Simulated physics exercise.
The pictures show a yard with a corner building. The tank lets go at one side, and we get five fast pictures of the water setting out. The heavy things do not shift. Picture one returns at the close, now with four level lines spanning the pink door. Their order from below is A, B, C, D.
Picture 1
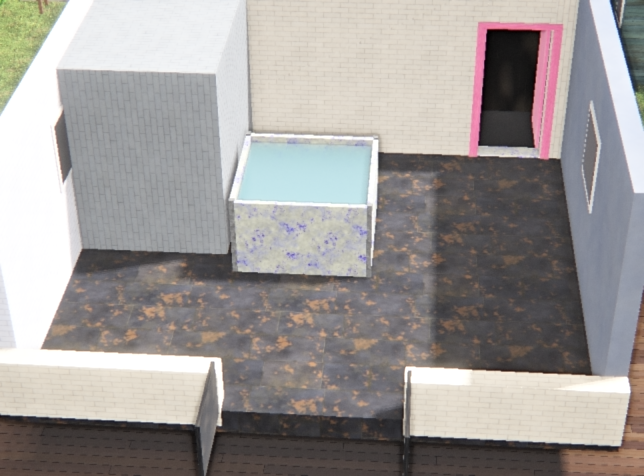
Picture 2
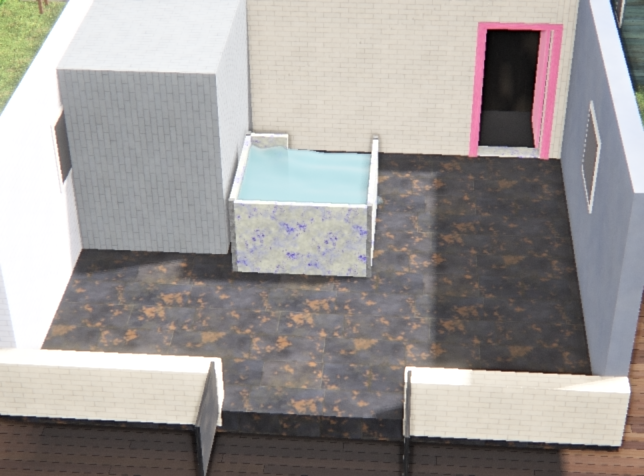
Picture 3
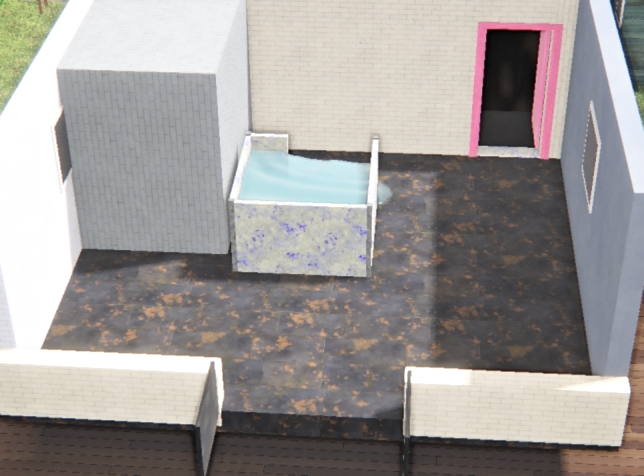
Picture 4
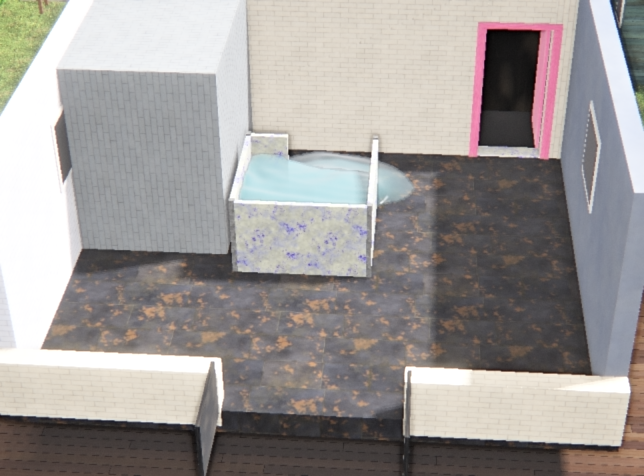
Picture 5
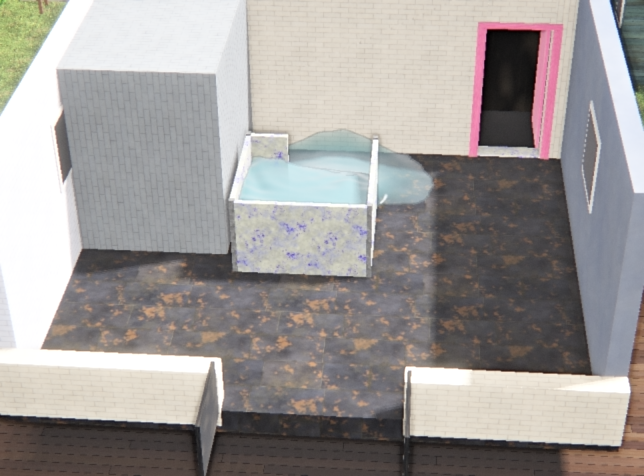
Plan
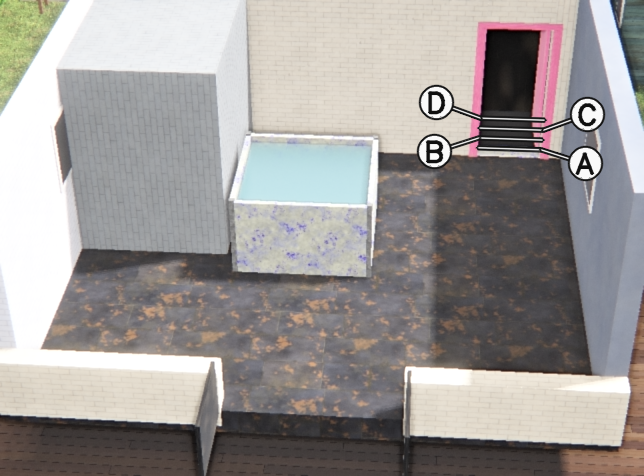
Water surging out through the opened back of a patterned tank and spreading across the dark floor of a walled yard.
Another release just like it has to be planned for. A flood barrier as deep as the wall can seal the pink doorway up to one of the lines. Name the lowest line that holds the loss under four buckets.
Choose B.
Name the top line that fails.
That would be A.
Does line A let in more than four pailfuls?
Yes.
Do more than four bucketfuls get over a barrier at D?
No, that is safe.
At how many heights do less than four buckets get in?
Three of them.
In white, A at (509, 148); B at (510, 138); C at (511, 129); D at (512, 119); from the bottom up A, B, C, D.
With A, about 8 bucketfuls get in.
With B, a splash gets over, under a bucket.
With C, nothing gets over.
With D, nothing gets over.
